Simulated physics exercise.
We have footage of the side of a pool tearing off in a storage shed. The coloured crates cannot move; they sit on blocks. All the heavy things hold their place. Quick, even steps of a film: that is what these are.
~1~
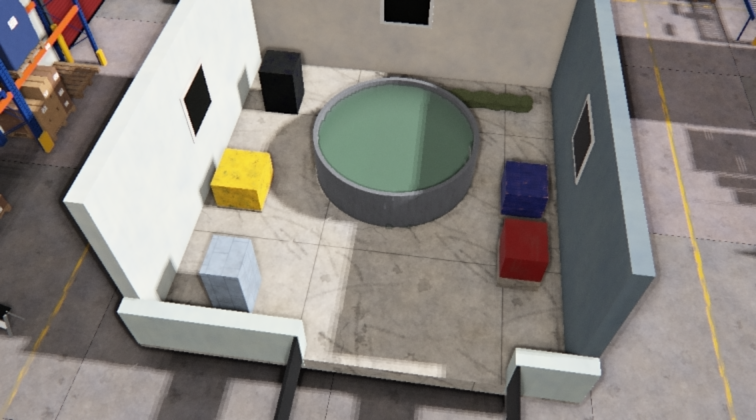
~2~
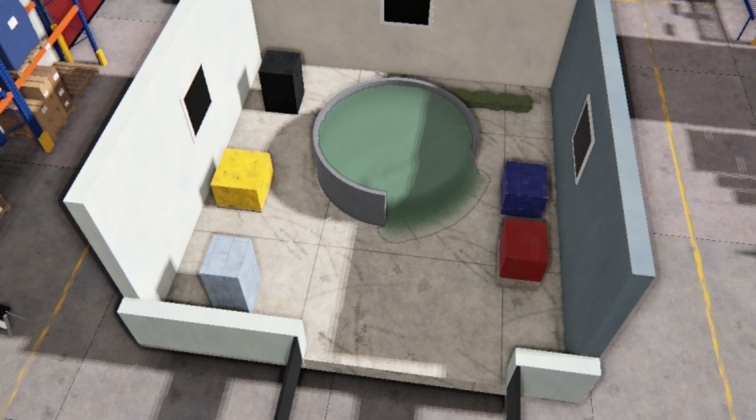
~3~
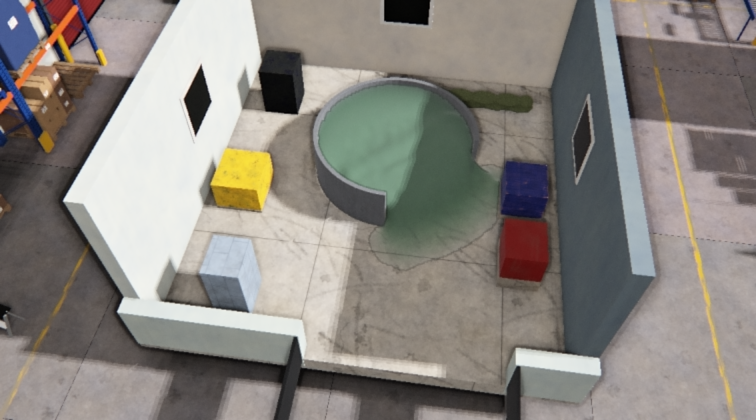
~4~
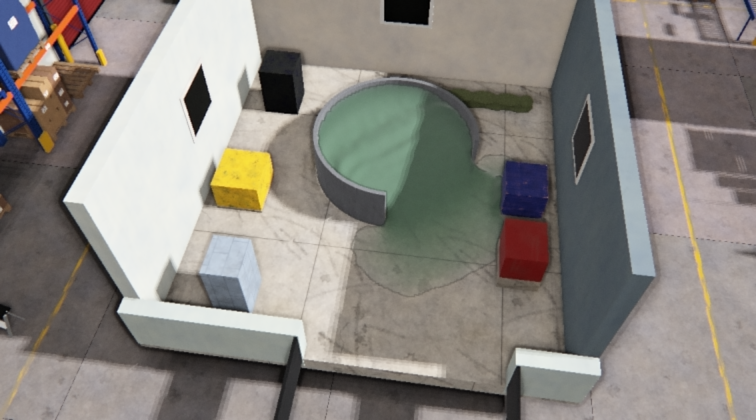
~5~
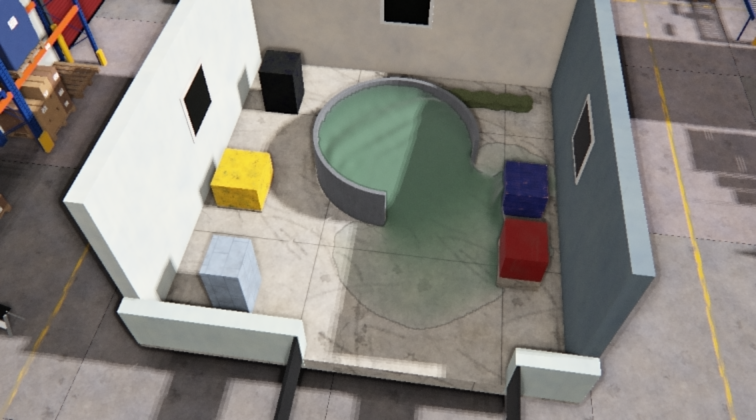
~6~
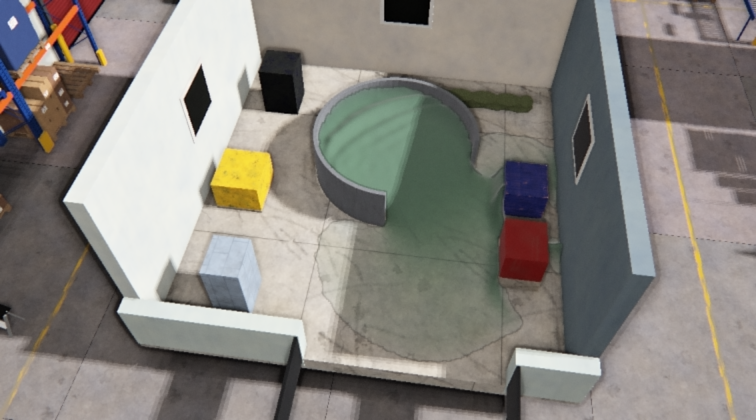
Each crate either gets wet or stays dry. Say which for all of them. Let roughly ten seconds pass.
The blue crate gets wet; the yellow crate gets wet; the red crate gets wet.
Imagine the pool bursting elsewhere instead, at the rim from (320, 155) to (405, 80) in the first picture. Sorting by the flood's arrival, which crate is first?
The yellow-painted one, by my reading.
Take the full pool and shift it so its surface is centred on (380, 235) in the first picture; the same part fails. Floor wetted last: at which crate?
Answer: The yellow-painted one.
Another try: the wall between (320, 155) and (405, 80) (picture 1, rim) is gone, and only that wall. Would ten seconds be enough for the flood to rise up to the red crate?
In my view the red one is never reached.
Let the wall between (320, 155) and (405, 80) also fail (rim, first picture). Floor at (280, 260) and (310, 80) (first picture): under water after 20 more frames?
Inundated, then inundated.
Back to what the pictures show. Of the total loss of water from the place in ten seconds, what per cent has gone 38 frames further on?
It comes to around 80 per cent.
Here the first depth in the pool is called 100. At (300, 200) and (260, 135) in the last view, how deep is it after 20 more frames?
Respectively about 0 and 0 per cent.
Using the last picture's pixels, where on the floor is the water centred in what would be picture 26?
Roughly at (445, 199).
A moment on, water covers 40 % of the floor; the blue crate water round its plinth, the yellow crate not reached, the red crate water round its plinth.
Next, water covers 45 % of the floor; the blue crate water round its plinth, the yellow crate not reached, the red crate water round its plinth.
Then, water covers 50 % of the floor; the blue crate water round its plinth, the yellow crate not reached, the red crate water round its plinth.
Later, water covers 70 % of the floor; the blue crate water round its plinth, the yellow crate not reached, the red crate water round its plinth.
In the end, water covers 95 % of the floor; the blue crate was topped, the yellow crate was topped, the red crate was topped.
